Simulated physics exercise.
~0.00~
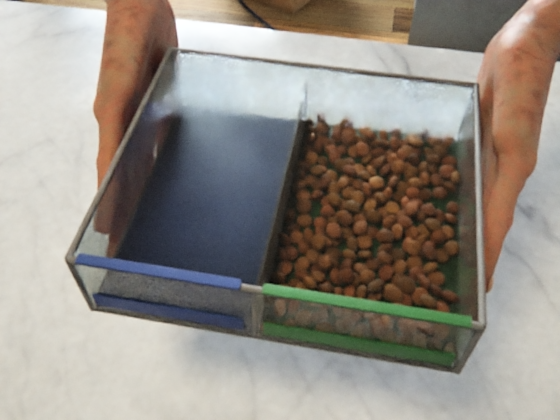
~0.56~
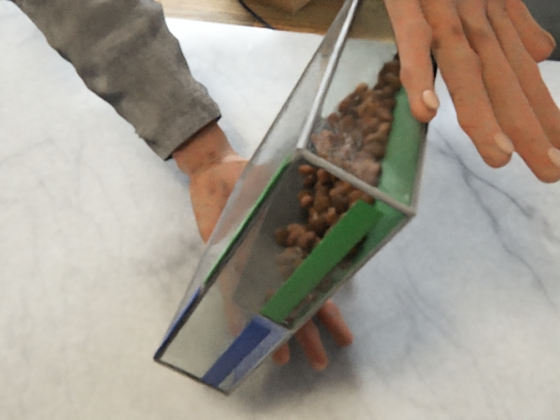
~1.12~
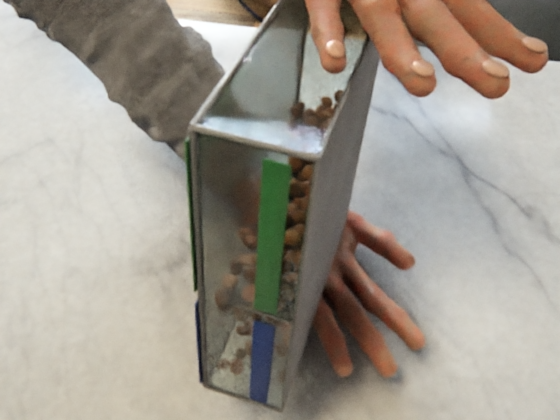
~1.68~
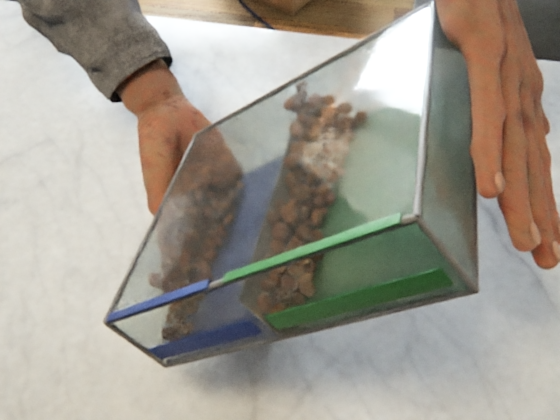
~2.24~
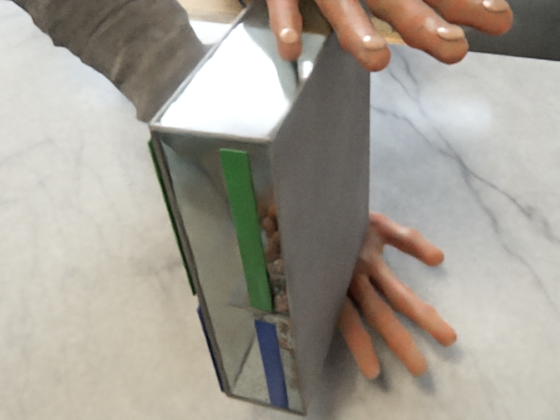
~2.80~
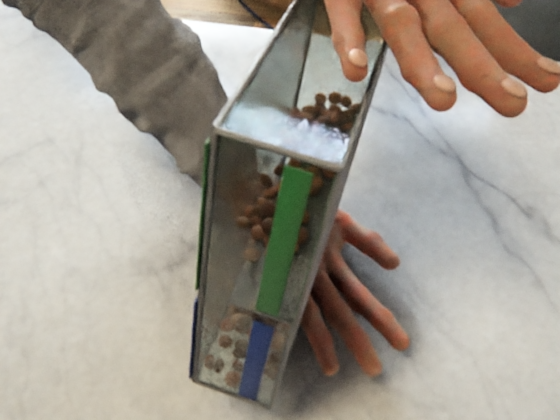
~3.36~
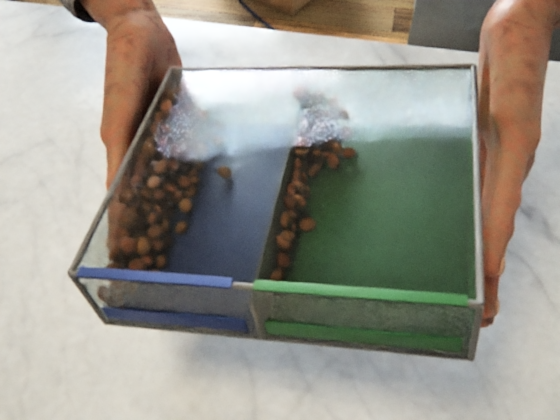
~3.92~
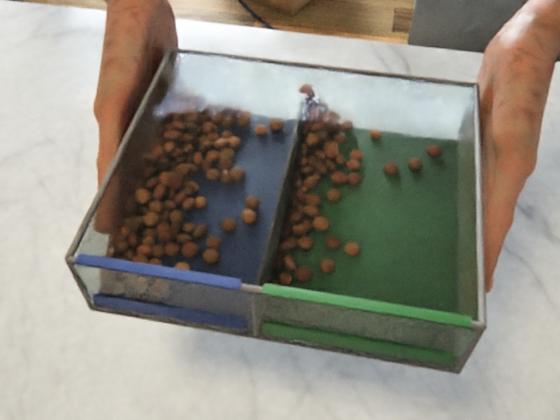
Hands tilting a clear-lidded box steeply back and forth, shifting brown kibble from the green side until most rests on blue.
